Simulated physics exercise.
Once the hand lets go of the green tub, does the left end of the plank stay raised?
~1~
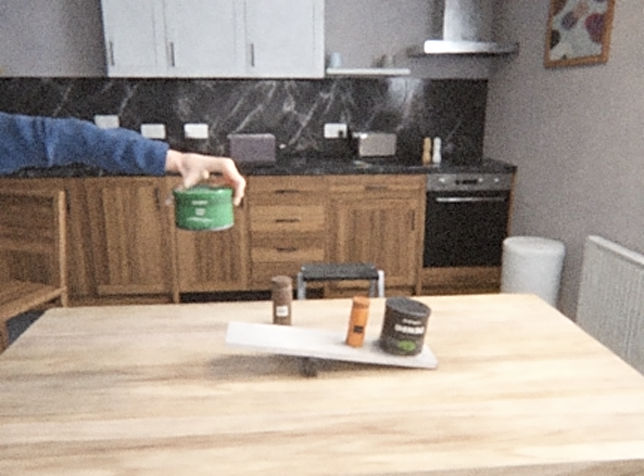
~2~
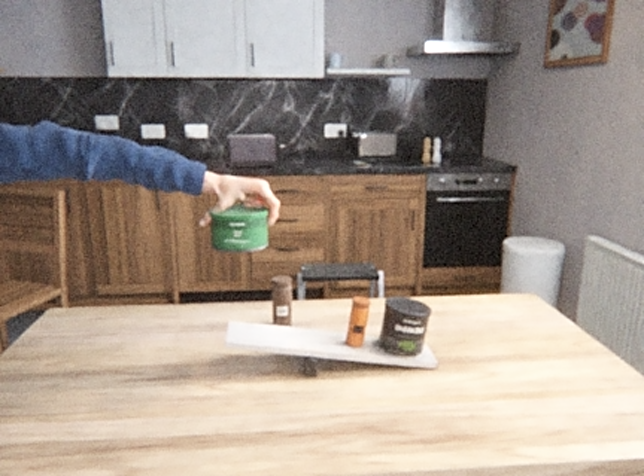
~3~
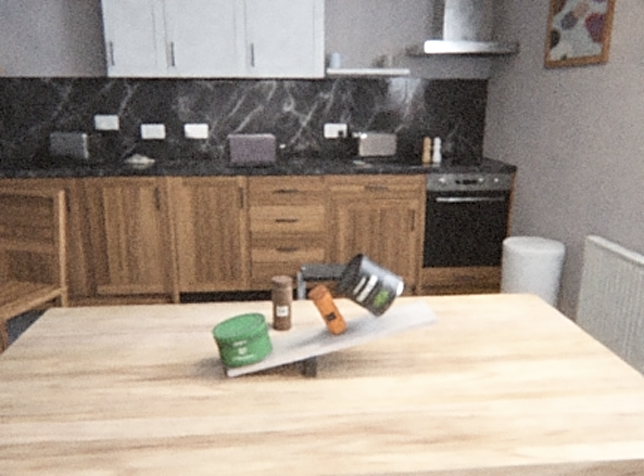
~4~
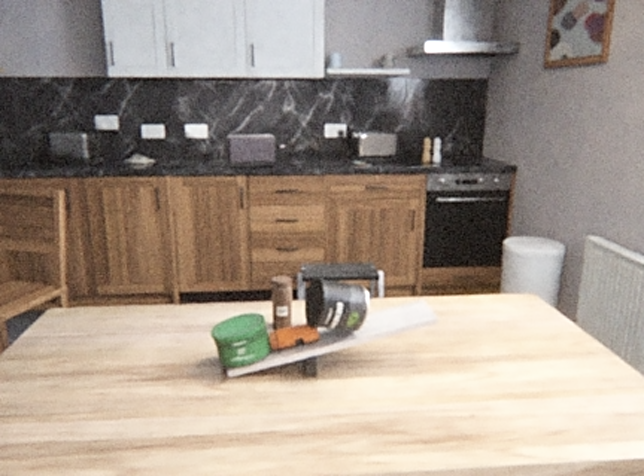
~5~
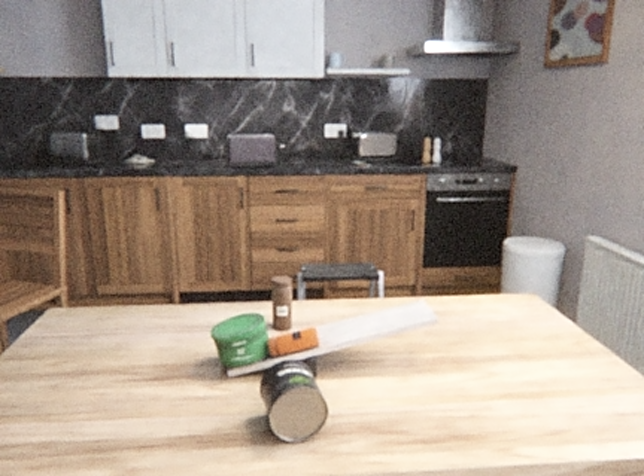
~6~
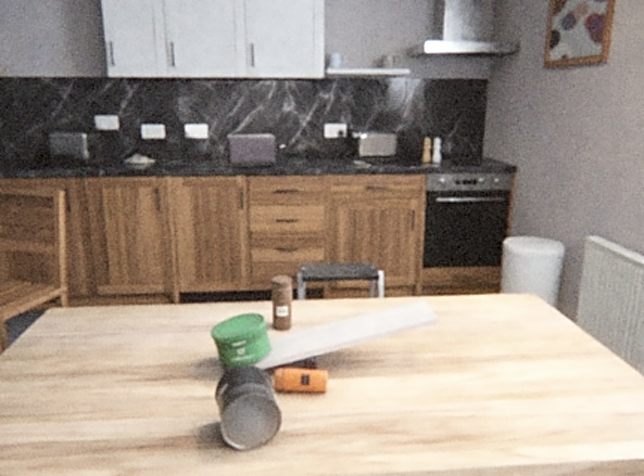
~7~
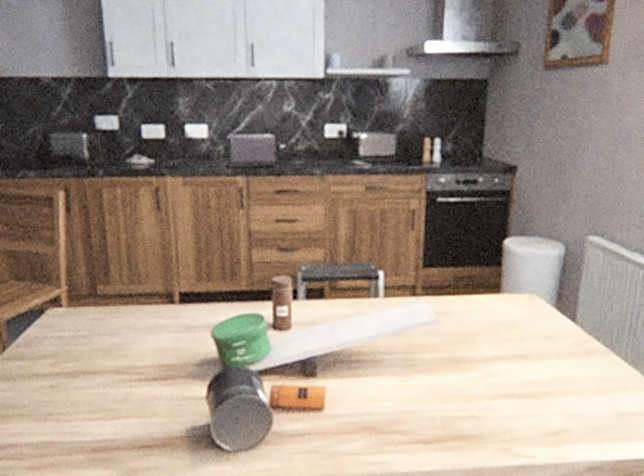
No, the left end comes down under the green tub and the right end swings up. The plank is still tilted down to the left at the end.
